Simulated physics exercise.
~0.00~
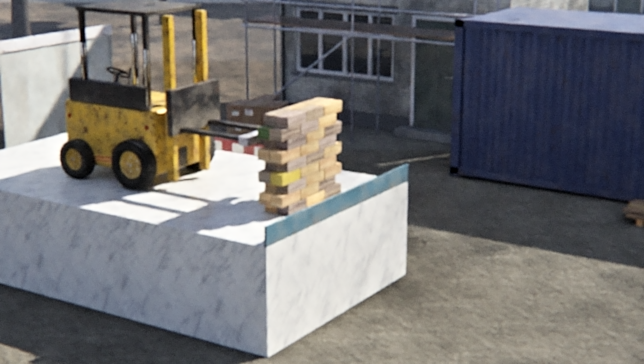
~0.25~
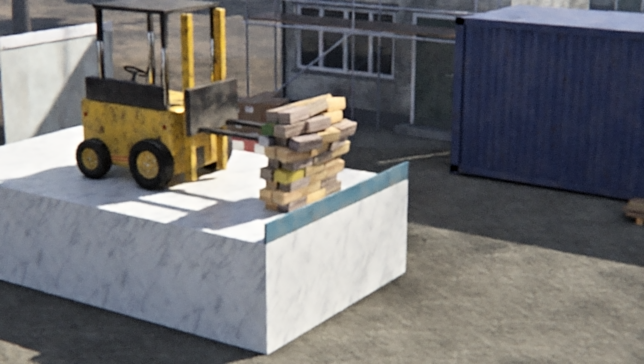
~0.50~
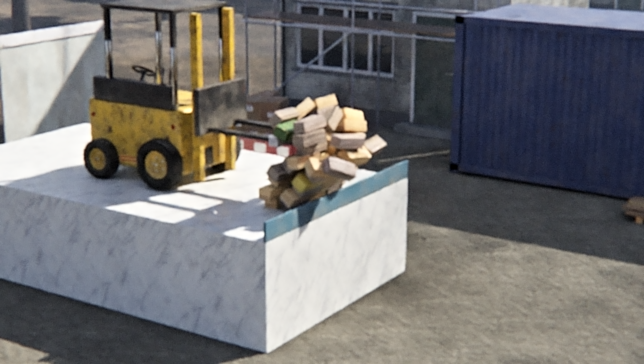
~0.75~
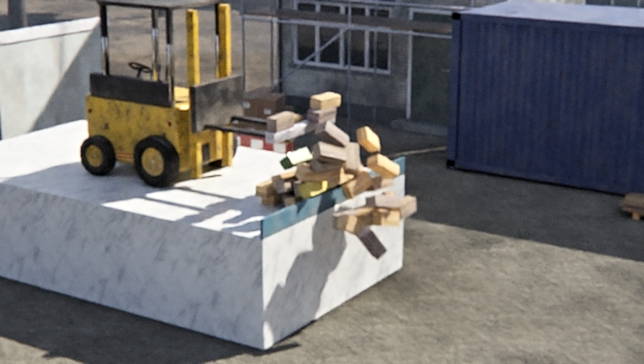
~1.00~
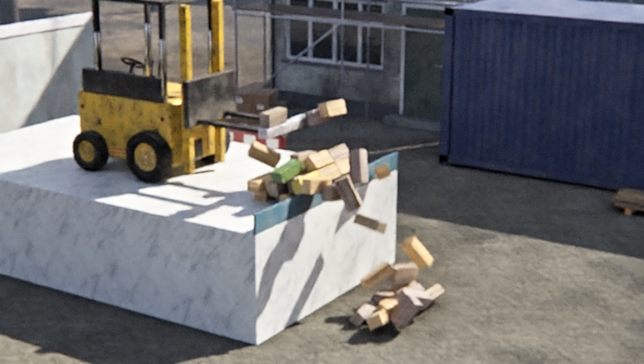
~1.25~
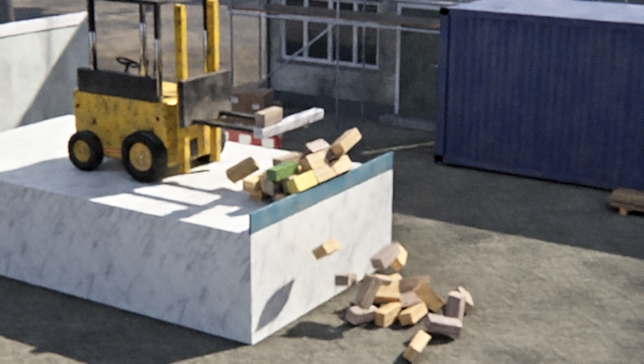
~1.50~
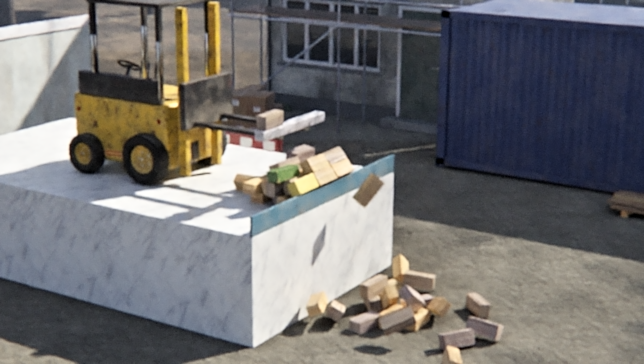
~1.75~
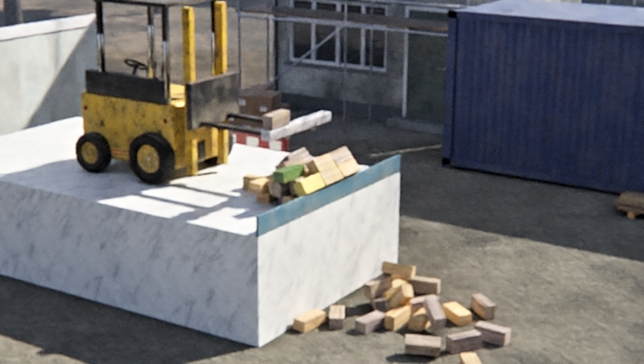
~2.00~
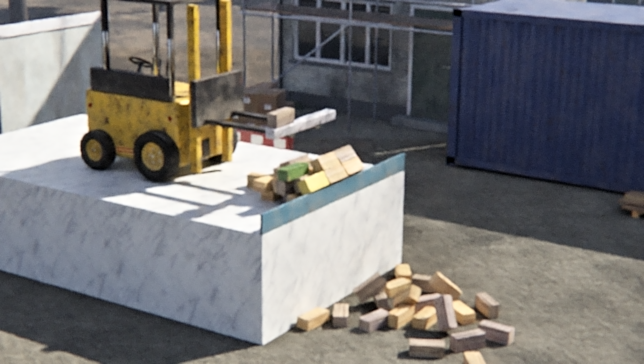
At the start, a yellow forklift stands on a pale raised deck, its forks facing a neat stack of timber blocks near the blue-green board along the edge. The truck moves right and the beam across its forks pushes the stack, which skews and leans toward the edge. The stack then breaks apart into a tumbling heap, and blocks spill over the board. Many drop to the ground below, bouncing and scattering, while the truck stays still. By the end, a loose pile lies on the ground, and others, including green and yellow ones, rest against the board on top.
